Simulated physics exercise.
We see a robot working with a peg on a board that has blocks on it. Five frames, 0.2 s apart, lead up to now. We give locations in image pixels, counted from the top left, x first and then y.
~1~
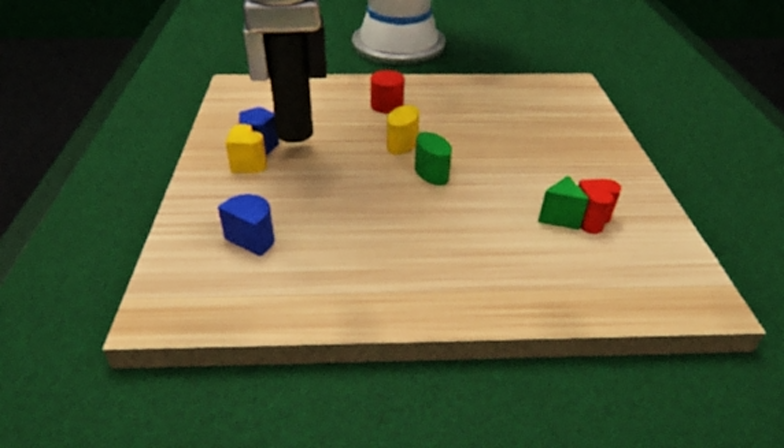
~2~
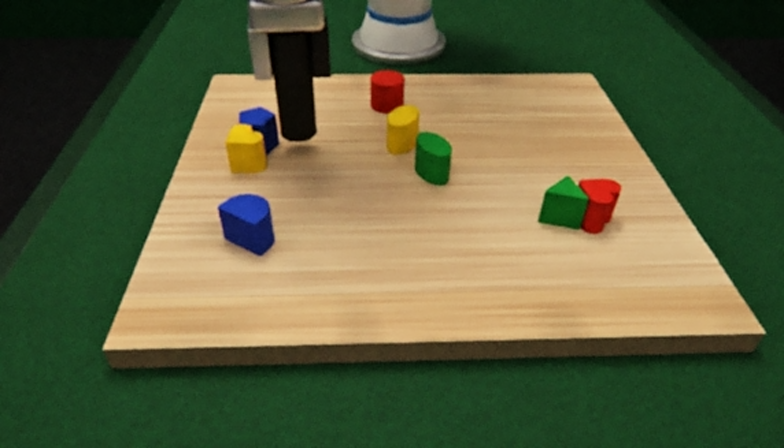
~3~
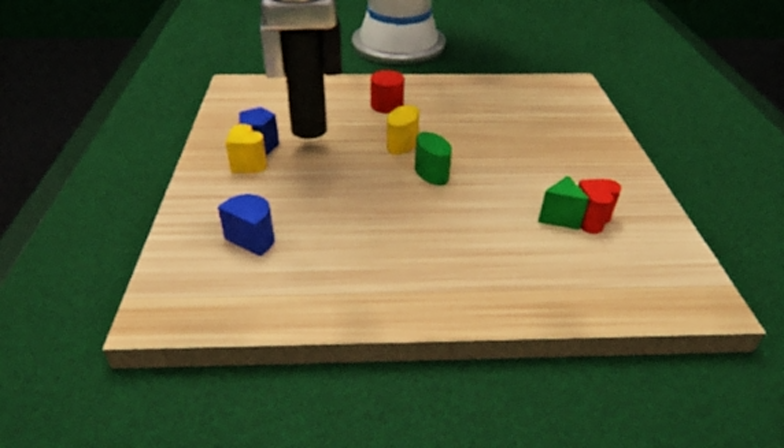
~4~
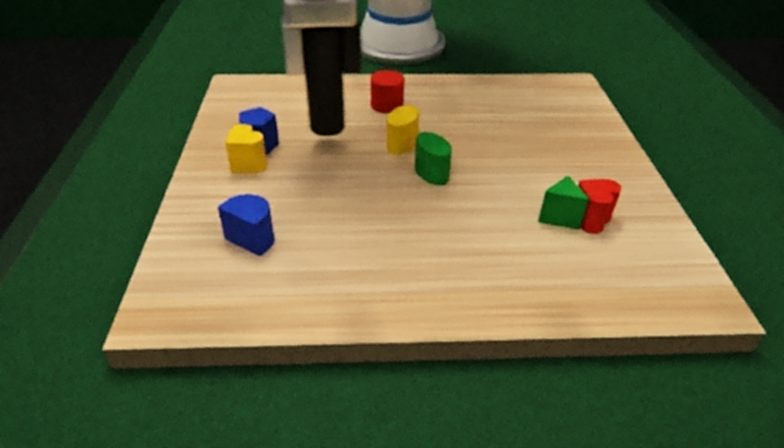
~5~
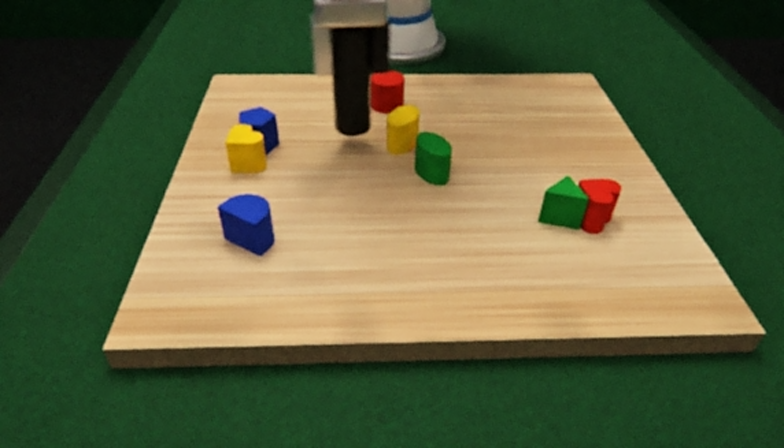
A light wooden board lies on a green surface, seen from above and in front by a camera that stays still. A red cylinder, a yellow oval and a green oval sit near the upper middle, with blue and yellow blocks at left and a green and a red block touching at right. A robot's black peg slides rightward from beside the left blocks, slowly at first, nearing the yellow oval while every block stays still.
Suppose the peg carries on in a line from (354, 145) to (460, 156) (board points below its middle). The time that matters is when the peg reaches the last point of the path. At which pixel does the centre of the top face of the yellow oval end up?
So, by the moment the path ends, you'll find the top centre of the yellow oval at (461, 109).
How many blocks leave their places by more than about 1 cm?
I think two will be displaced.
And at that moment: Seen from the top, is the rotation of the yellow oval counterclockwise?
That would be a yes.
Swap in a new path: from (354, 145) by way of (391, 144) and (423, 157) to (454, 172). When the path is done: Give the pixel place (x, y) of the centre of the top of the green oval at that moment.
I'd expect the centre of its top face to be at (462, 167).
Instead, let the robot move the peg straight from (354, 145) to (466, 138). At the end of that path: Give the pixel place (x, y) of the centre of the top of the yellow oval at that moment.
The point I'd pick in the picture is (501, 109).
What follows on the original path. One third of the way, peg (389, 131); yellow oval (420, 114), turned 25° anticlockwise.
Two thirds of the way, peg (425, 134); yellow oval (447, 111), turned 85° anticlockwise; green oval (439, 145).
At the end, peg (462, 138); red cylinder still; yellow oval (461, 109), turned 125° anticlockwise; green oval (451, 148), turned 50° clockwise.
